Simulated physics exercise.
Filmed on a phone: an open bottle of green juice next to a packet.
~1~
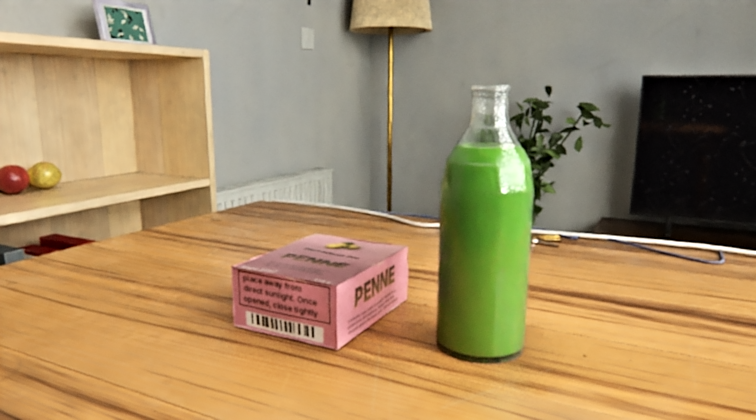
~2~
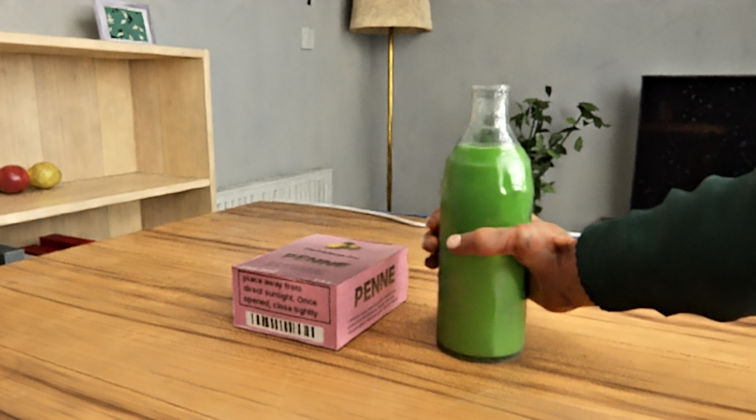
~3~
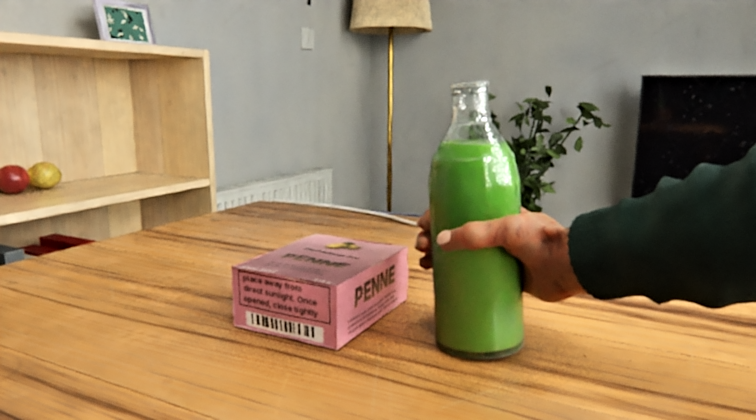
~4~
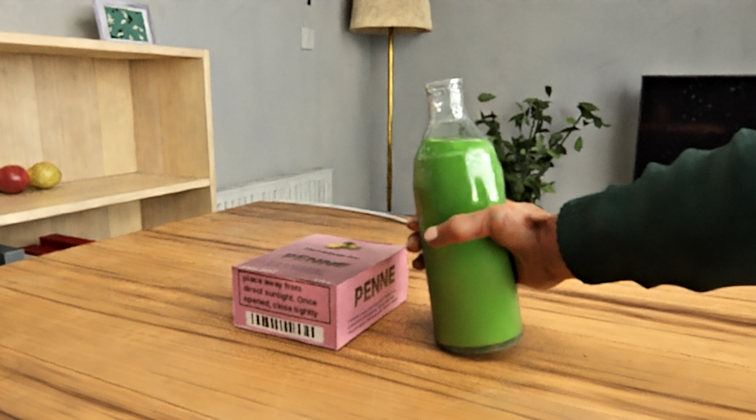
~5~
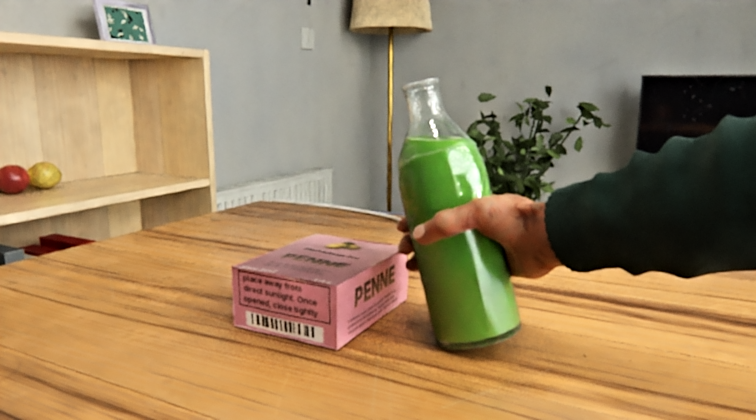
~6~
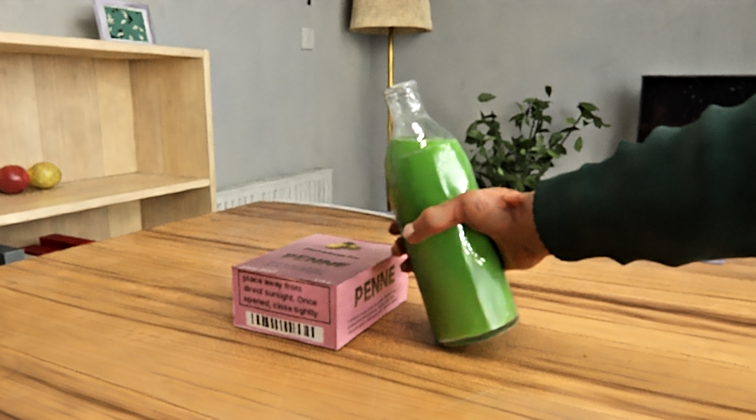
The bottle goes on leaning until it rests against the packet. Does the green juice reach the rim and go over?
It holds.
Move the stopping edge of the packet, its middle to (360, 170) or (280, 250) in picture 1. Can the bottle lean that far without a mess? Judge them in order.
As listed: Loses none, runs over.
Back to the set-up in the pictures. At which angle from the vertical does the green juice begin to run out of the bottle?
About 65°.
Next, the bottle leans by about 30°; its rim is dry.
After that, the bottle leans by about 45°; its rim is dry.
Finally, the bottle leans by about 45°, against the packet; its rim is dry.
